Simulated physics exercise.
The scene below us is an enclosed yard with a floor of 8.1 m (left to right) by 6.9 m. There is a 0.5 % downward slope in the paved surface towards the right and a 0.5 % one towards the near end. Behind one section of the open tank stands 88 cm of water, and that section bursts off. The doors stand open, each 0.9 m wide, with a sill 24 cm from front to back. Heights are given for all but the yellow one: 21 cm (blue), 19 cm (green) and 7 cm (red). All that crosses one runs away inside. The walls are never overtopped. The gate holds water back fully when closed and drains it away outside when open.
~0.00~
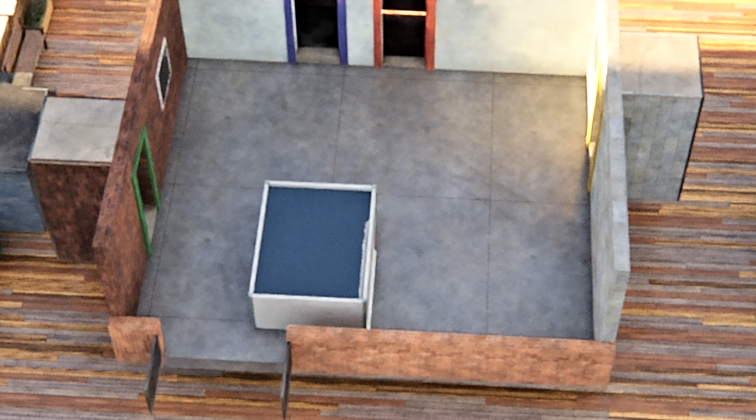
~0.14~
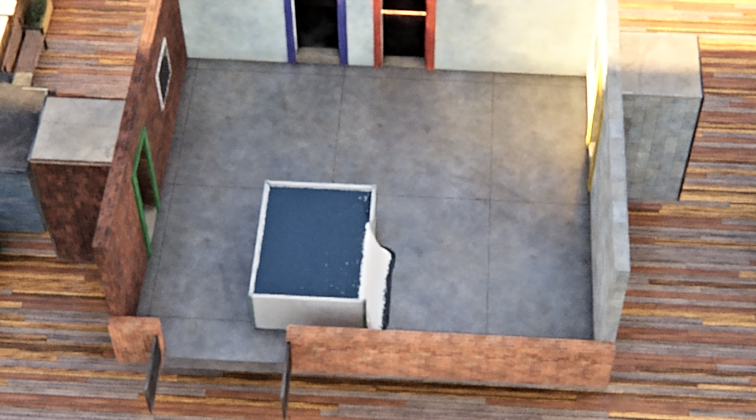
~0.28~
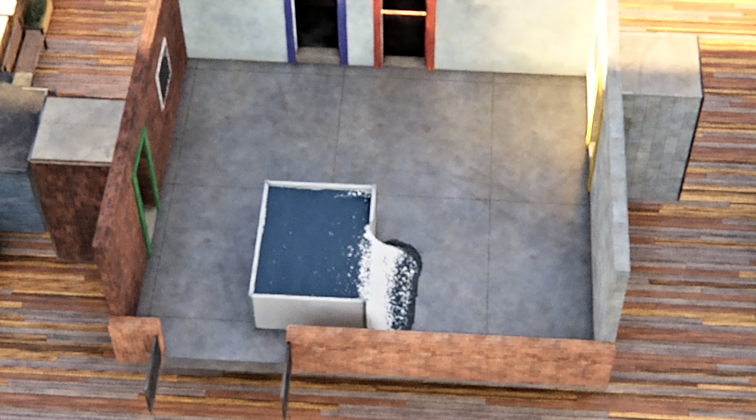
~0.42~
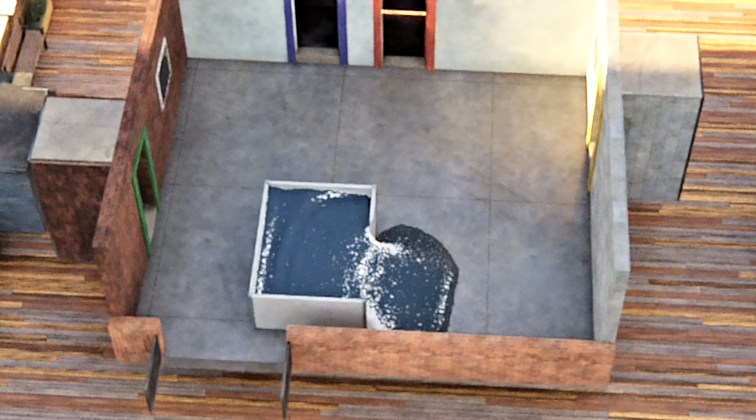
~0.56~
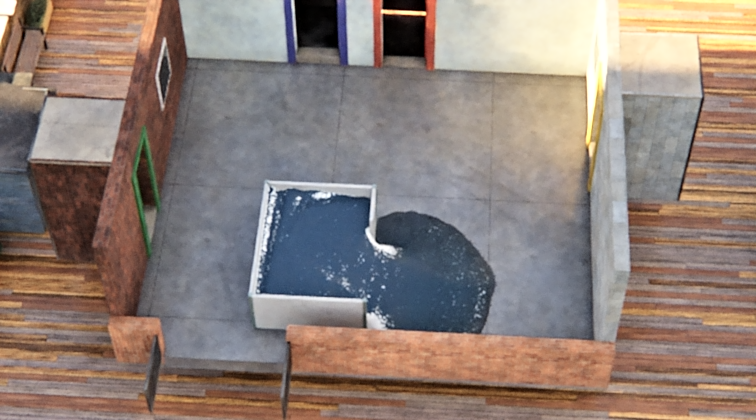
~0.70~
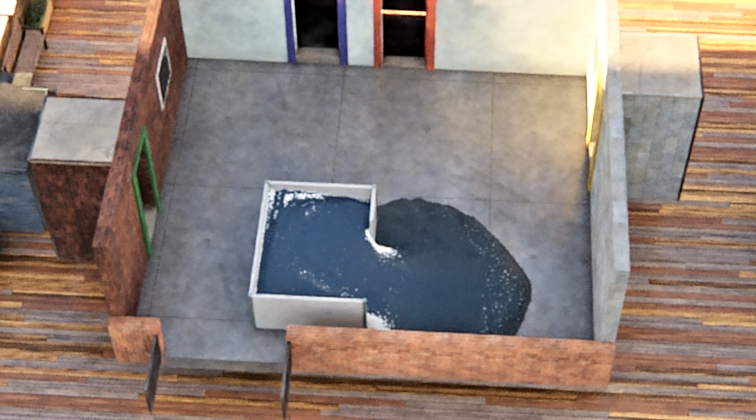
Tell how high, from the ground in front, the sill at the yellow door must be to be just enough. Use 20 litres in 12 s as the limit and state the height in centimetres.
It must be about 11.5 cm high.
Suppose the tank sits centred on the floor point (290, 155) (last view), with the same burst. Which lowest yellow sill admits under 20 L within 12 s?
29 cm, give or take.
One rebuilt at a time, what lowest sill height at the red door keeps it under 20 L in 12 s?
The red door needs around 9.0 cm.
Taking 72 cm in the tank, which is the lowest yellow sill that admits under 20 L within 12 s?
Then around 9.0 centimetres.
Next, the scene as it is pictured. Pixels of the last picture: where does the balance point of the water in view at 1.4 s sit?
The water is centred near (382, 285).
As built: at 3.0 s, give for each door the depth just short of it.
Depths in cm: Blue 0, green 0, red 0, yellow 16.
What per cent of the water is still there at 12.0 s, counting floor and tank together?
Some 96 %.
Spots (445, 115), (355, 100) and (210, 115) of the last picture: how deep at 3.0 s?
0, 0 and 0 cm, respectively.
After 1.4 s water covers 25 % of the floor, deepest (66 cm) near (585, 368); it has not reached the yellow door.
After 3.0 s water covers 35 % of the floor, deepest (44 cm) near (585, 359); 16 cm at the yellow door, 0 litres in over its 19 cm sill.
After 12.0 s water covers 100 % of the floor, deepest (16 cm) near (132, 343); 9 cm at the yellow door, 0 litres in over its 19 cm sill.
At the yellow door as built, the water arrived by 1.9 s and peaked near 16 cm at 3.4 s.
With a sill of 10 cm, 37 litres would have come in within the 12 s; with 13.5 cm, 6 litres. So under 20 litres takes about 11.5 cm.
